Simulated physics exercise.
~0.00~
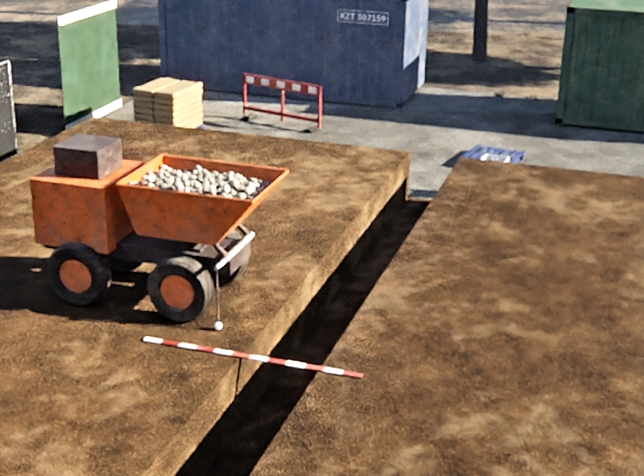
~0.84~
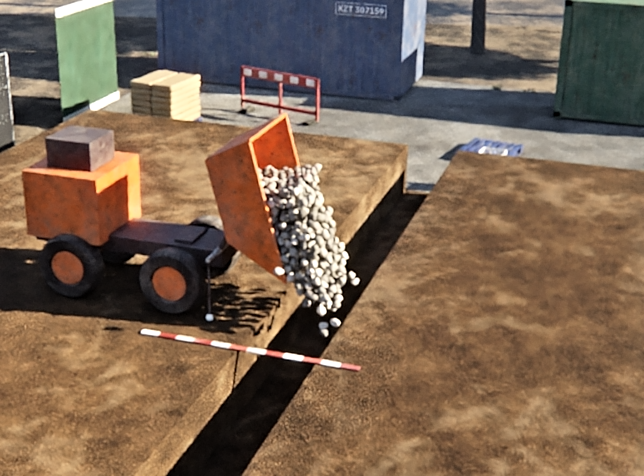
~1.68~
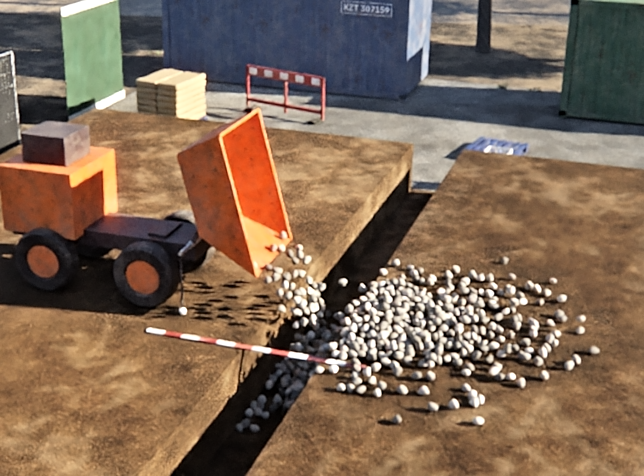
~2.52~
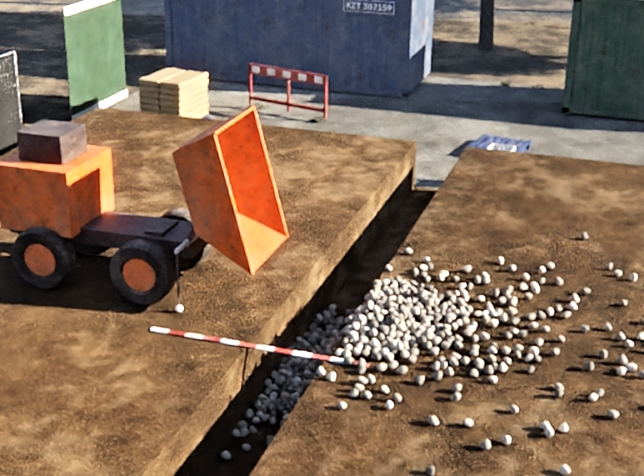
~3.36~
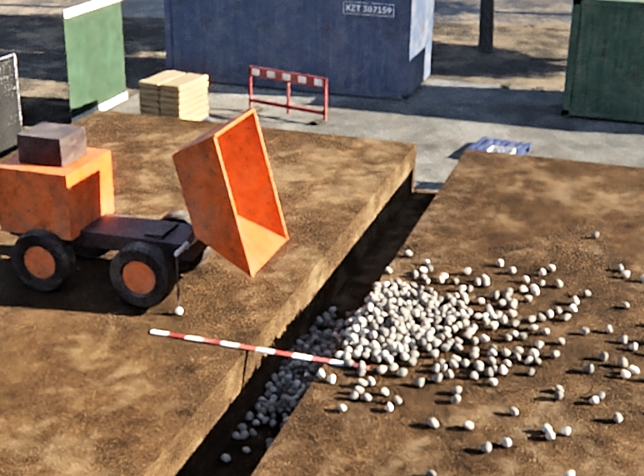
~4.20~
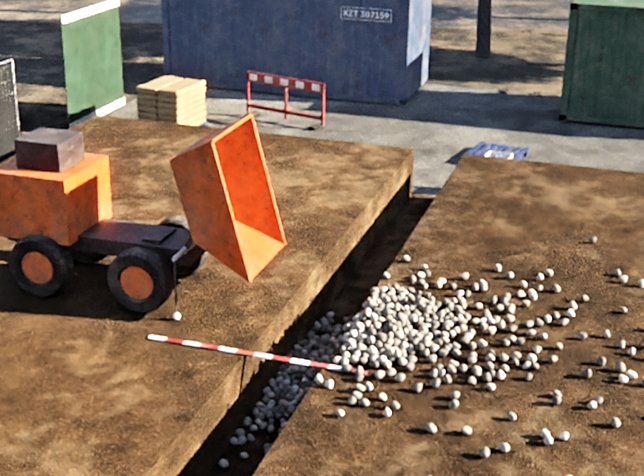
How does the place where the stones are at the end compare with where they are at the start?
At the start the stones are heaped in the orange skip of the dumper on the left. By the end they lie lower and to the right, piled in the trench and scattered over the ground on its far side.
